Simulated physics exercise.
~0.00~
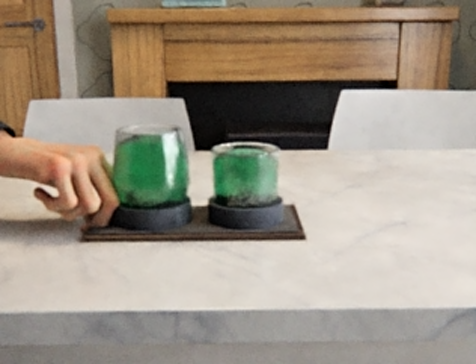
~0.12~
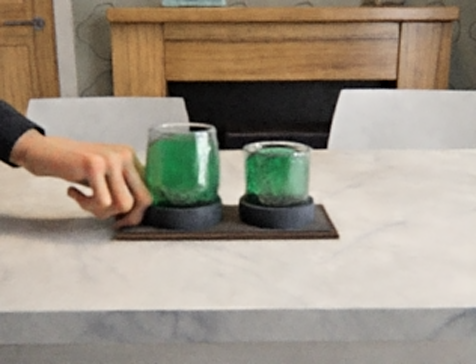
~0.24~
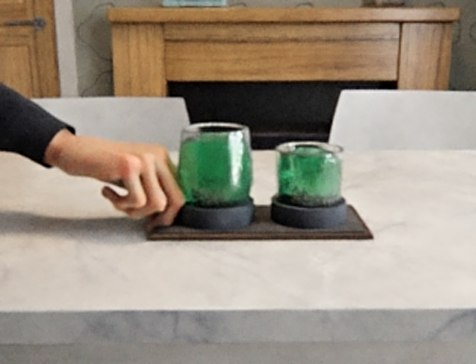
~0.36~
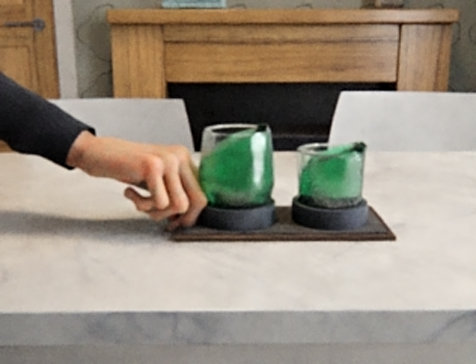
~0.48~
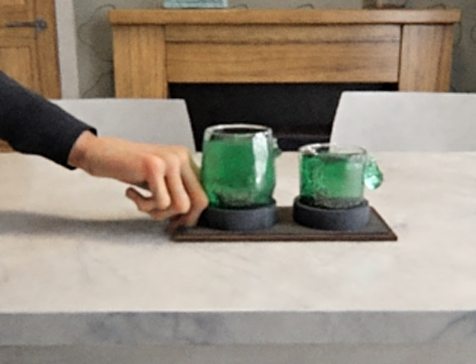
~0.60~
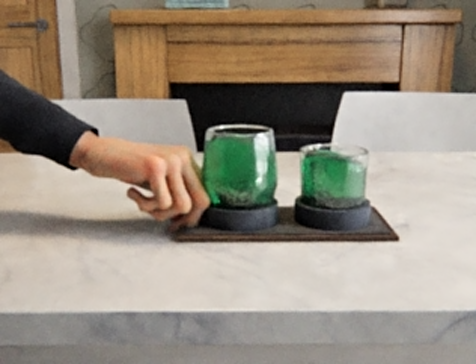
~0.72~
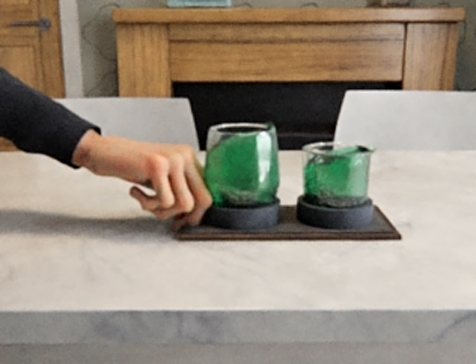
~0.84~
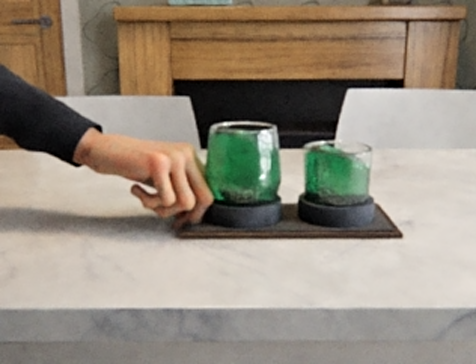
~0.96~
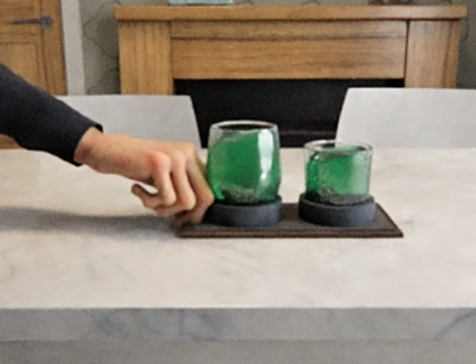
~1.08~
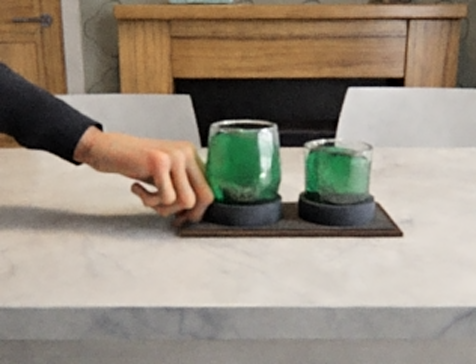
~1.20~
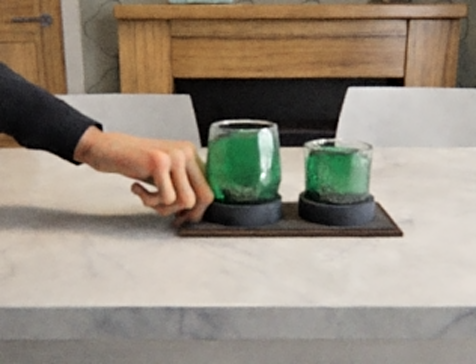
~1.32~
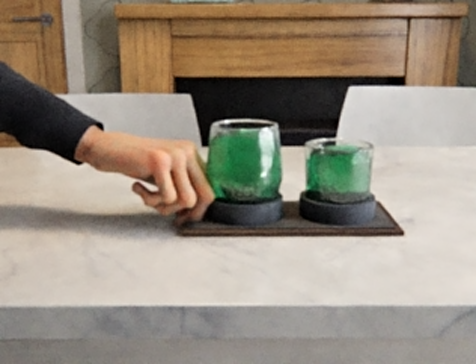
A hand slid a dark tray holding two open glasses of green liquid to the right across a marble table, then stopped it abruptly, making the liquid surge up and slop over the right one's rim before settling, the hand still beside them.
